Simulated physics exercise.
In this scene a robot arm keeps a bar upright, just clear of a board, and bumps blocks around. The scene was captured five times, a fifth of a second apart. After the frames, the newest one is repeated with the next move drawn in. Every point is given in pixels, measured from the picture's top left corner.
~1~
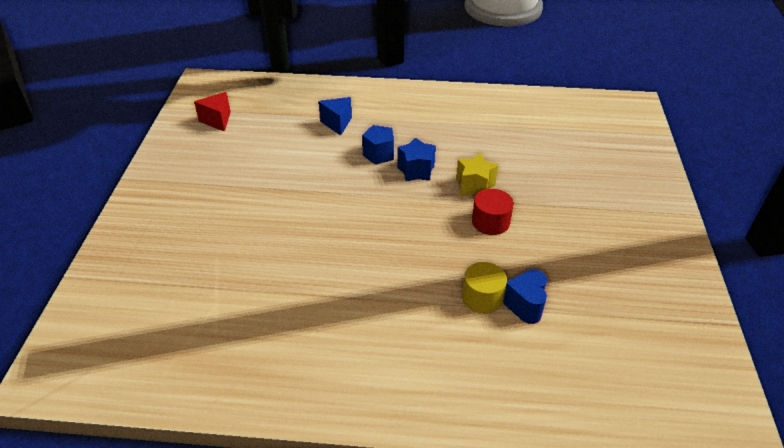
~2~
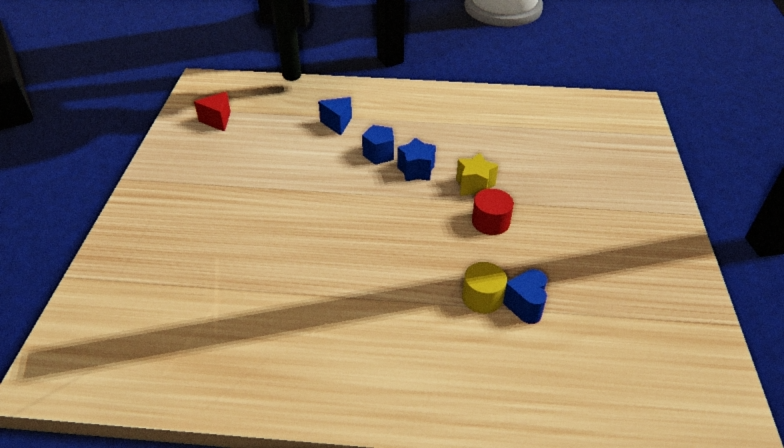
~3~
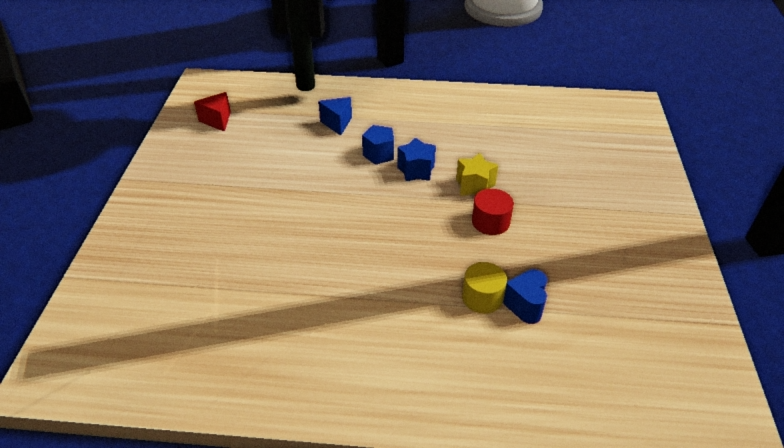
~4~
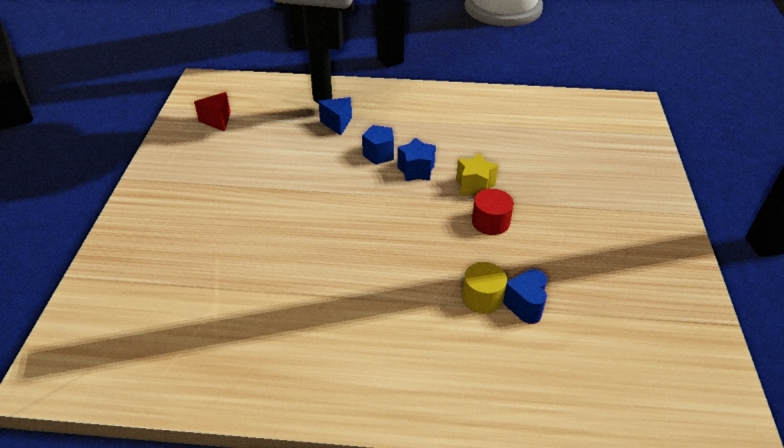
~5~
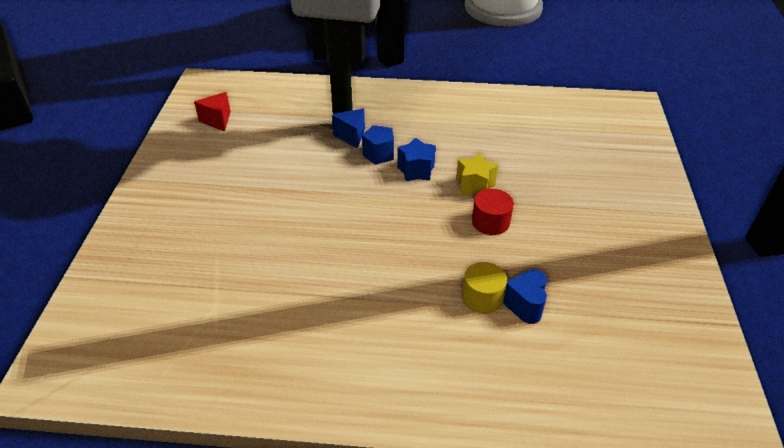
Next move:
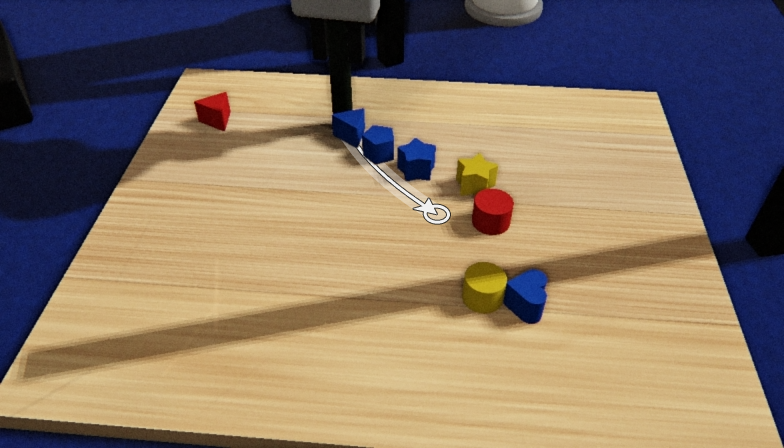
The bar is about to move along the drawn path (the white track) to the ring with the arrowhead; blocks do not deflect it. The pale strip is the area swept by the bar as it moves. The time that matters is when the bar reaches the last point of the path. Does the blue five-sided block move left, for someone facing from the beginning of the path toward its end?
Yes
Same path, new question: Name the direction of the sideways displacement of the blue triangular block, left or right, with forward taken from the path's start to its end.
Facing the way the path runs, start to end, you'll find the blue triangular block has shifted right.
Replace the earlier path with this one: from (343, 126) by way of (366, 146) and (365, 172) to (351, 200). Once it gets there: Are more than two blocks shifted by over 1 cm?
Yes - that is the case.
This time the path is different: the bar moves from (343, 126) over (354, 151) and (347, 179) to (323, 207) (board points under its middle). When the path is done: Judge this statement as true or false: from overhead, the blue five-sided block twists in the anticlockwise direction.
The statement is true.
Path on the board, from (343, 126) via (379, 170), ending at (437, 214).
The first path, step by step. One third of the way, bar (365, 144); blue triangular block (372, 148); blue five-sided block (398, 149), turned 30° anticlockwise; blue star (428, 154), turned 25° anticlockwise.
Two thirds of the way, bar (397, 174); blue triangular block (388, 181); blue five-sided block (422, 172), turned 95° anticlockwise; blue star (449, 159), turned 70° anticlockwise.
At the end, bar (438, 203); blue triangular block (396, 188), turned 65° clockwise; blue five-sided block (466, 190), turned 130° anticlockwise; blue star (455, 165), turned 125° anticlockwise; red circle (501, 202).
